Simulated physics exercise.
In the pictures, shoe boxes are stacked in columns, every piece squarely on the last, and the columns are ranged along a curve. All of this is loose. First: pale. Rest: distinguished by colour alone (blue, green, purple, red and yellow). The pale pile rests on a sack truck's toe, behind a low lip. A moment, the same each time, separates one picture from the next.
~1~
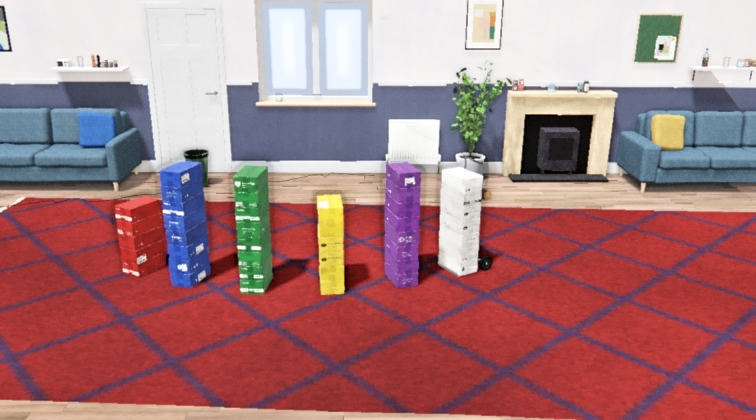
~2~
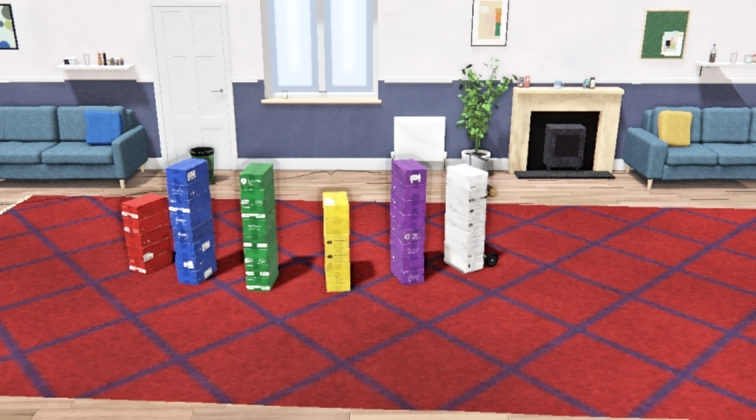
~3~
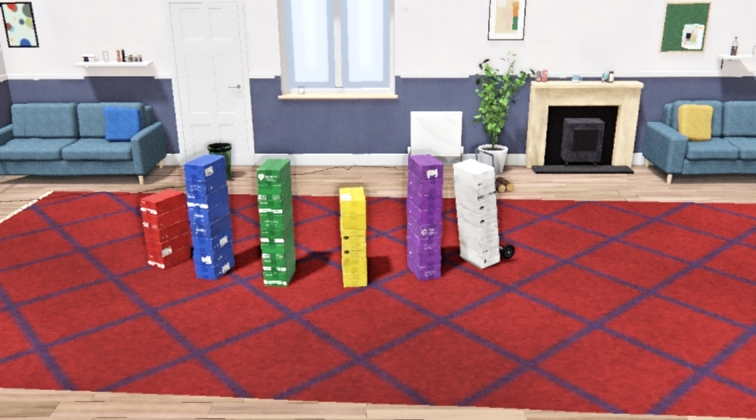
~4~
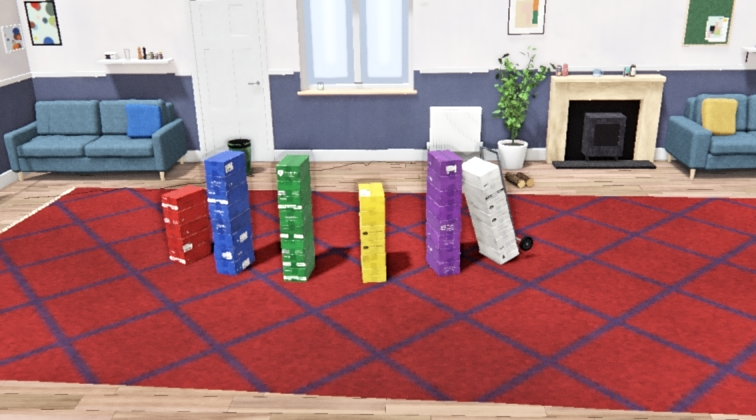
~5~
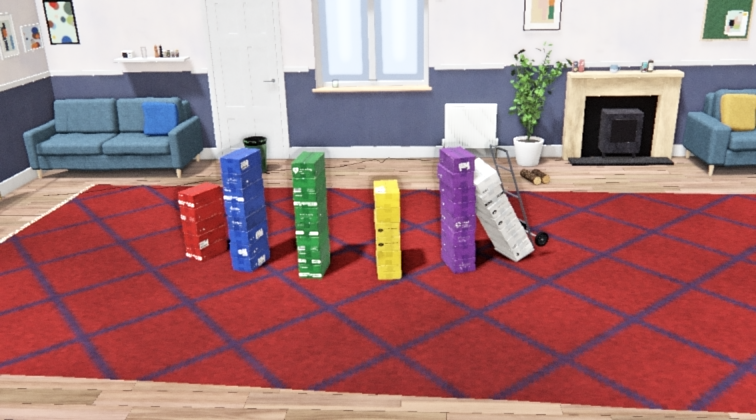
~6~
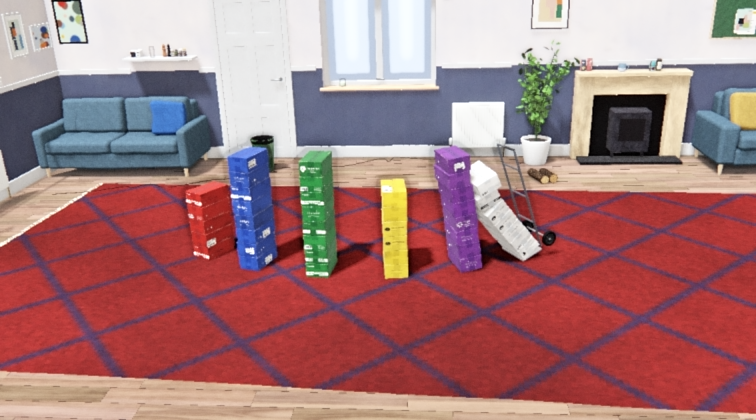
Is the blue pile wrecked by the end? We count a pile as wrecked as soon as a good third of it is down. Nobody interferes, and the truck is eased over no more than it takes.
Yes, it is wrecked.
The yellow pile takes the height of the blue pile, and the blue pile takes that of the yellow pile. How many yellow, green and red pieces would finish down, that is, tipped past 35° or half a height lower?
It comes to yellow 7, then green 7, then red 4.
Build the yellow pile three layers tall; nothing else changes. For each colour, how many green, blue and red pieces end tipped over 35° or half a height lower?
Green: 0; blue: 0; red: 0.
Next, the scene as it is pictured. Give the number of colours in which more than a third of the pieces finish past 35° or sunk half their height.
Going colour by colour, I get 5.
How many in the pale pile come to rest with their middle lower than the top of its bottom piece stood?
Altogether it is 3.
Just after the last frame, 7 of the pale pile down; none of the 8 blue boxes down (8 of 35 in all colours); top blue box unmoved; top purple box tilted well over, some two heights lower.
A moment on, 7 of the pale pile down; 7 of the 8 blue boxes down (28 of 35 in all colours); top blue box tilted well over, about its own height lower; top purple box upside down.
When it is over, 7 of the pale pile down; 8 of the 8 blue boxes down (33 of 35 in all colours); top blue box upside down; top red box upside down. In pixels of the last frame, middles, top blue box near (120, 229), top red box near (154, 225).
